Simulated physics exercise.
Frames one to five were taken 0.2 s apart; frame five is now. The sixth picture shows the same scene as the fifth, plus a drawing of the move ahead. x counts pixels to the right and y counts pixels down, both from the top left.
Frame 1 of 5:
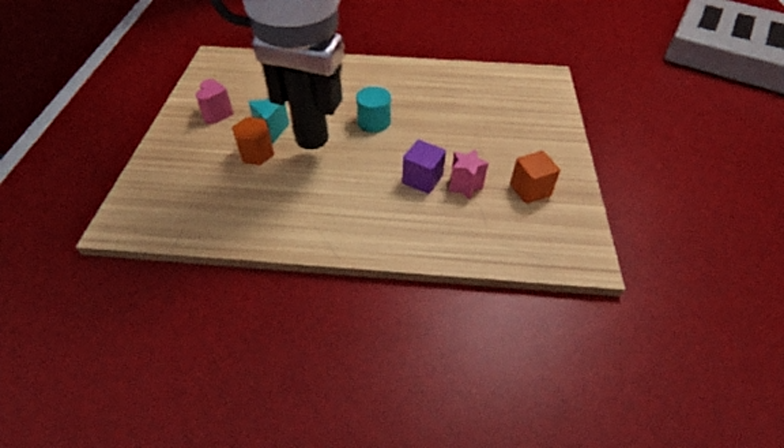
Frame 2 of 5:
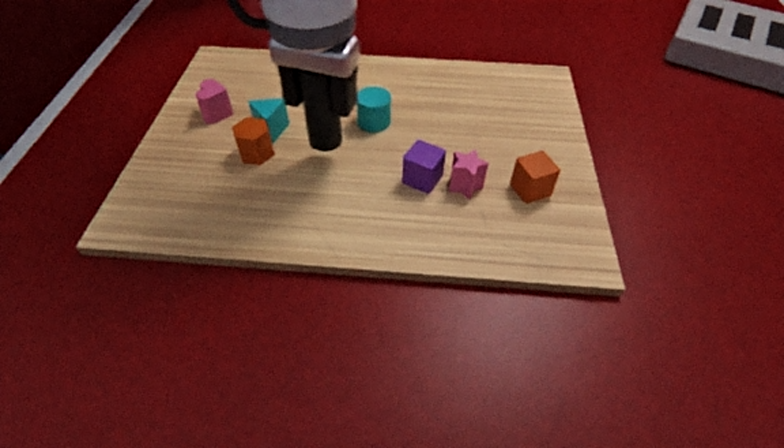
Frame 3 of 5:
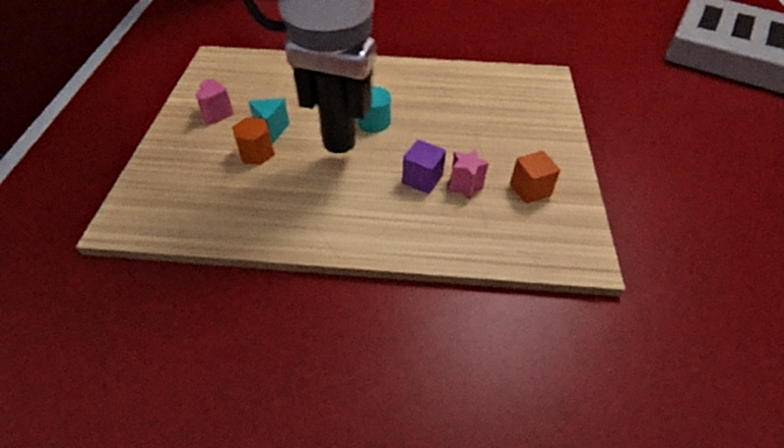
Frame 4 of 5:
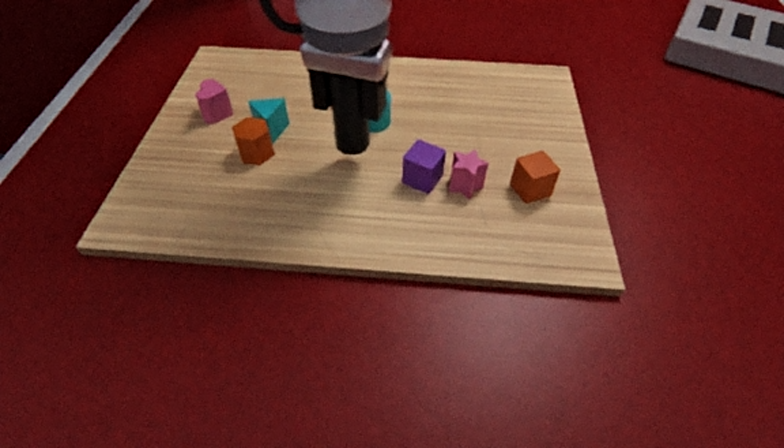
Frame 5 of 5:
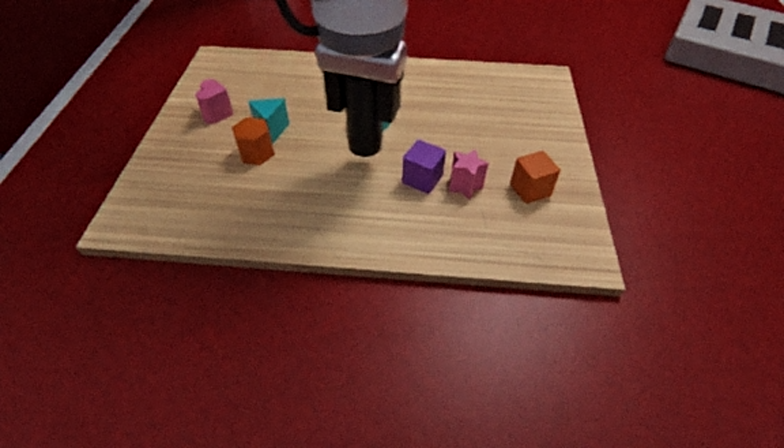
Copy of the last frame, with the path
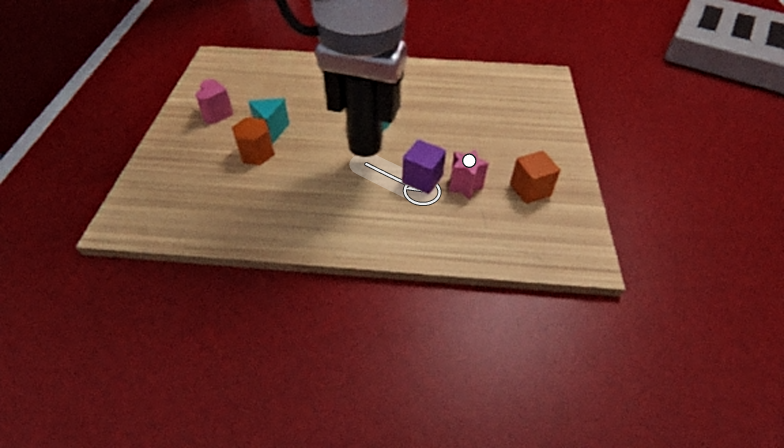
On a wooden board over a red surface, a robot arm's dark stick moves steadily a short way right, passing in front of a turquoise cylinder and nearing a purple block, while the scattered coloured blocks stay still.
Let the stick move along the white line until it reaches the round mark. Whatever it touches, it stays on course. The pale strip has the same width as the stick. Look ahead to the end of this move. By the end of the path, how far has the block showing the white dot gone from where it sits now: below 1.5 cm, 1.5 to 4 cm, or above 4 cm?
Goes 1.5 to 4 cm.
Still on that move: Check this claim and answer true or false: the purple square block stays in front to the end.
It is true.
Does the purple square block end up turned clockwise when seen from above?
No, I don't think so.
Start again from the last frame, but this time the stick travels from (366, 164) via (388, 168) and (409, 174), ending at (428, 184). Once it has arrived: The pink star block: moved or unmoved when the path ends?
It is no longer where it was.
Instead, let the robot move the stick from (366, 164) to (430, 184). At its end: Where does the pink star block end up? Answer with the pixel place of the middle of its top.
My estimate: (501, 164).
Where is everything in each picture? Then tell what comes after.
In the first frame, stick's lower end at (312, 140); turquoise cylinder at (374, 96); purple square block at (425, 153); pink star block at (469, 161).
In the second frame, stick at (326, 141); blocks still.
In the third frame, stick at (339, 143); blocks still.
In the fourth frame, stick at (353, 145); blocks still.
In the fifth frame, stick at (365, 147); turquoise cylinder hidden; purple square block at (425, 153); pink star block at (469, 161).
Drawn move, from (366, 164) to (422, 191); the dot is on the pink star block.
What follows on the original path. Halfway along, stick at (394, 161); purple square block at (429, 155), turned 15° anticlockwise.
At the end, stick at (424, 174); turquoise cylinder still; purple square block at (459, 164), turned 40° anticlockwise; pink star block at (492, 161), turned 20° anticlockwise.
